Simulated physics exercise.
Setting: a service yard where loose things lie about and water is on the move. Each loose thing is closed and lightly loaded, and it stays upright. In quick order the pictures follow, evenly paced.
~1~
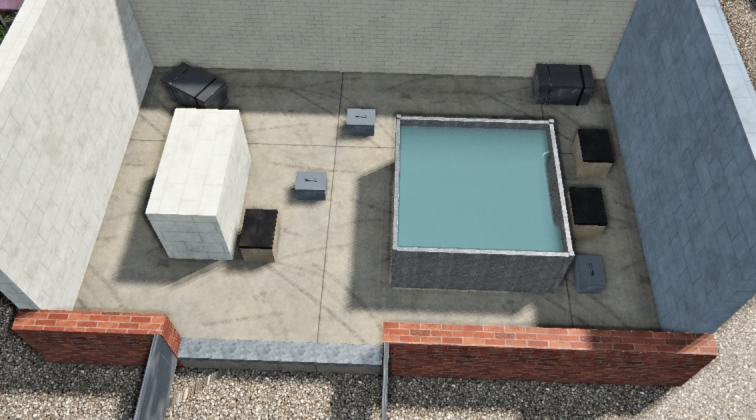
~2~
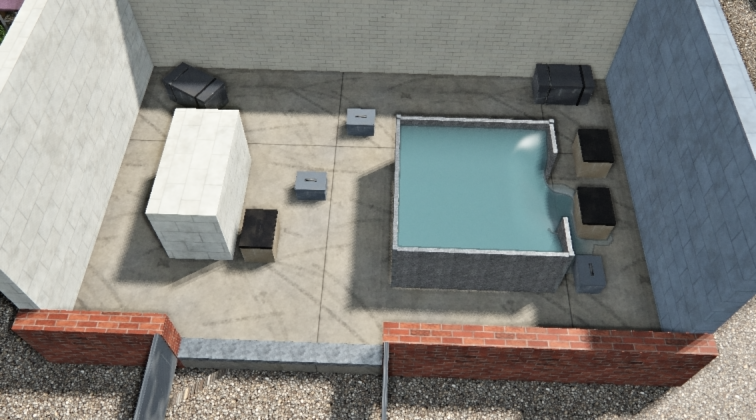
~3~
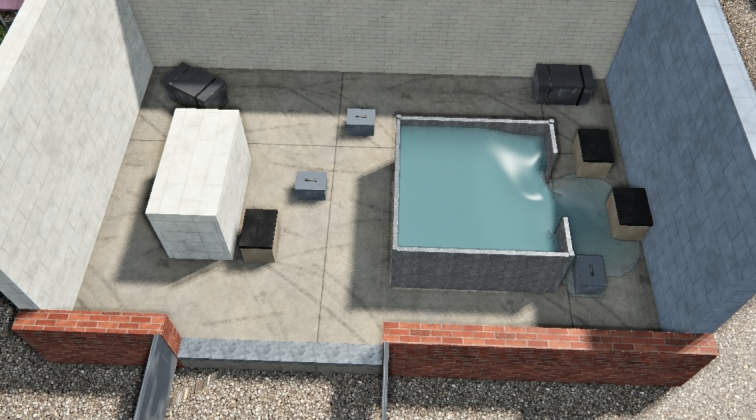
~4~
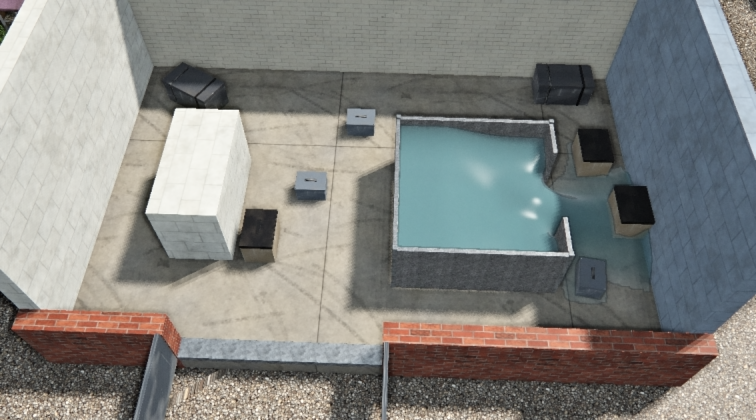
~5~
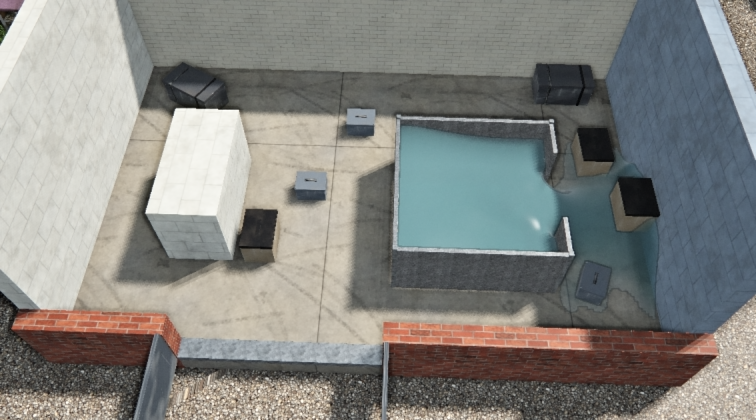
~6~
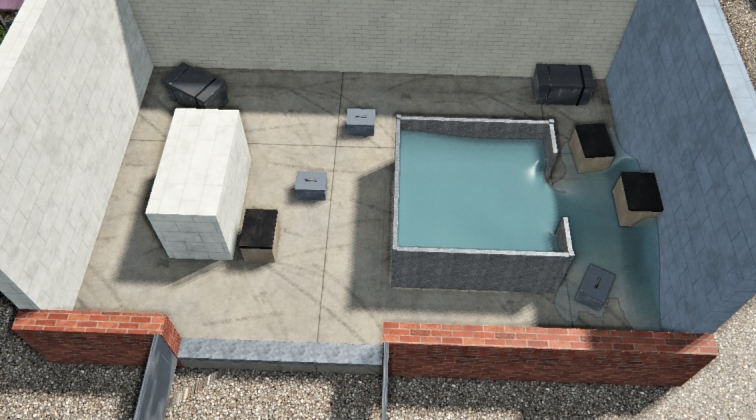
Water pouring through a gap in a raised pool's right wall, pushing a black-topped box rightward, then nudging a grey box nearby.
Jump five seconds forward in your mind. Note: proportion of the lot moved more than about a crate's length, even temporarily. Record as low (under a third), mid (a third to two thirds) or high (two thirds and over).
High.
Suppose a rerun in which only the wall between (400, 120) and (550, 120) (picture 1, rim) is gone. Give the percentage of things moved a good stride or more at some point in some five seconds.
By my reckoning, around 90 percent.
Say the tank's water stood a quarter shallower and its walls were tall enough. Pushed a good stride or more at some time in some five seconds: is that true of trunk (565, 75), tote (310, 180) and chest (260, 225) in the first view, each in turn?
First: Goes past it; second: Falls short; third: Falls short.
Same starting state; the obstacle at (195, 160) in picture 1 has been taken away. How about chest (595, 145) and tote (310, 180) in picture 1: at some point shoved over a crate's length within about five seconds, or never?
The first one covered that distance and the second one stopped shy.
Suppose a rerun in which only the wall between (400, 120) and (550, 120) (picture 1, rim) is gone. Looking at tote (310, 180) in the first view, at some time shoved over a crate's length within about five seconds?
For that one: It fell short.
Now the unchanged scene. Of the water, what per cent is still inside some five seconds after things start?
Close to 96 percent of it stays.
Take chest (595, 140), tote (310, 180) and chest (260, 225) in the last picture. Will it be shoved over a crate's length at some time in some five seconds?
Goes that far, short of that, short of that.
A moment on, 1 of 8 are well off their spots; 1 afloat.
Next, 4 of 8 are well off their spots; 3 afloat.
Later, 5 of 8 are well off their spots; 3 afloat.
In the end, 6 of 8 are well off their spots, and 6 have been at some point; 6 afloat.
